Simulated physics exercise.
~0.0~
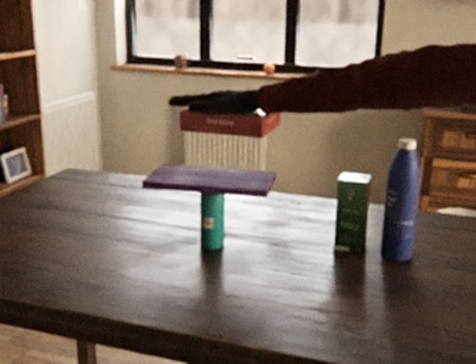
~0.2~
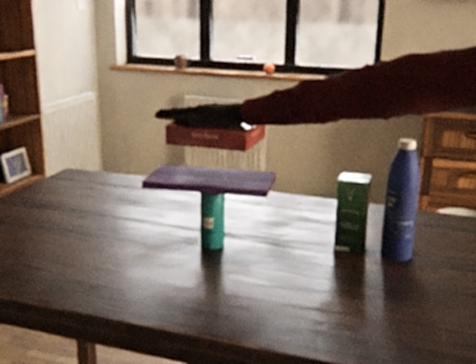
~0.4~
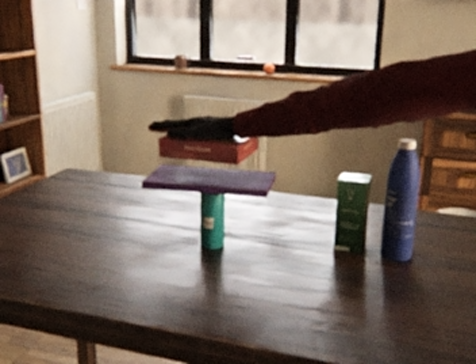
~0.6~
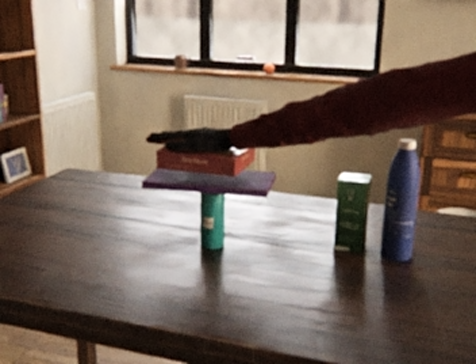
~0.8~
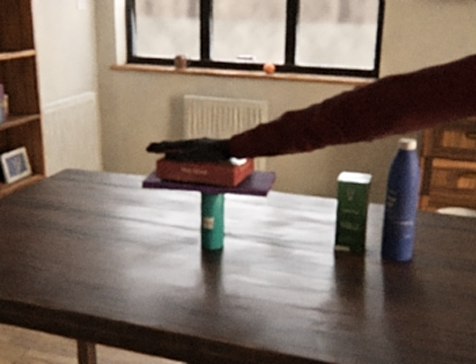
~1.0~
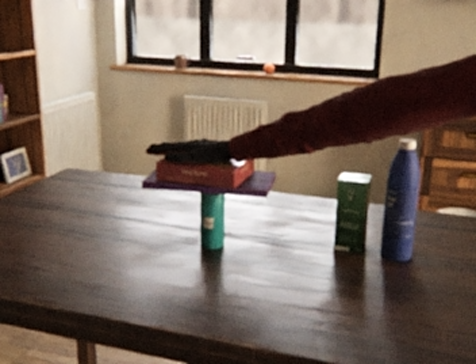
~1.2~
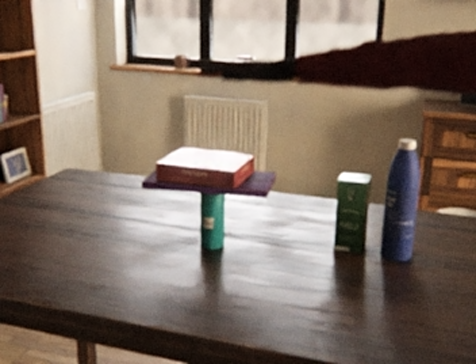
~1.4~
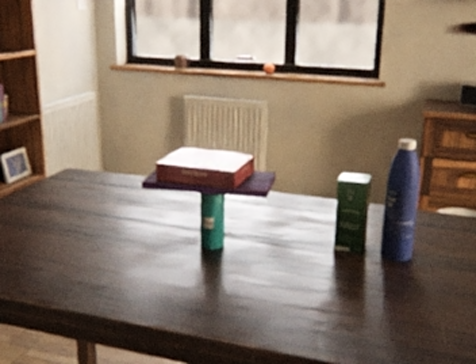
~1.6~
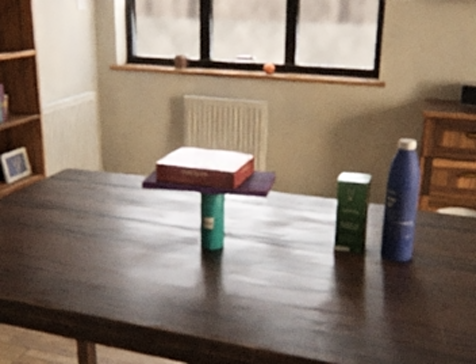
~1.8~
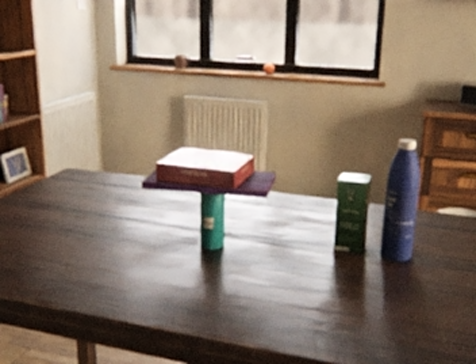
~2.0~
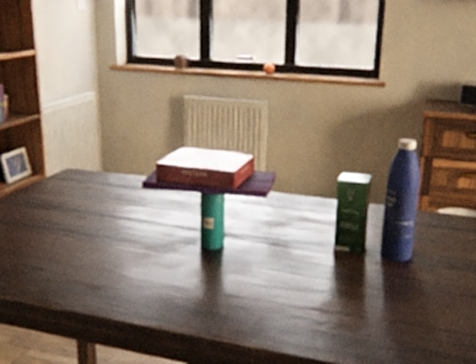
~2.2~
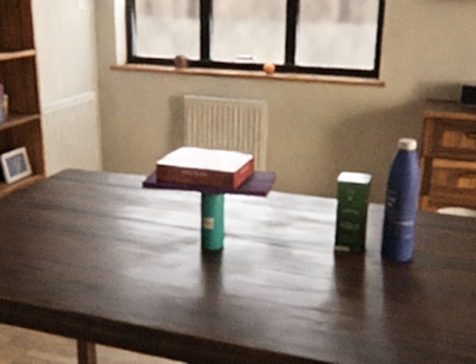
A gloved hand lowers a red packet onto a purple board and withdraws, leaving it balanced.
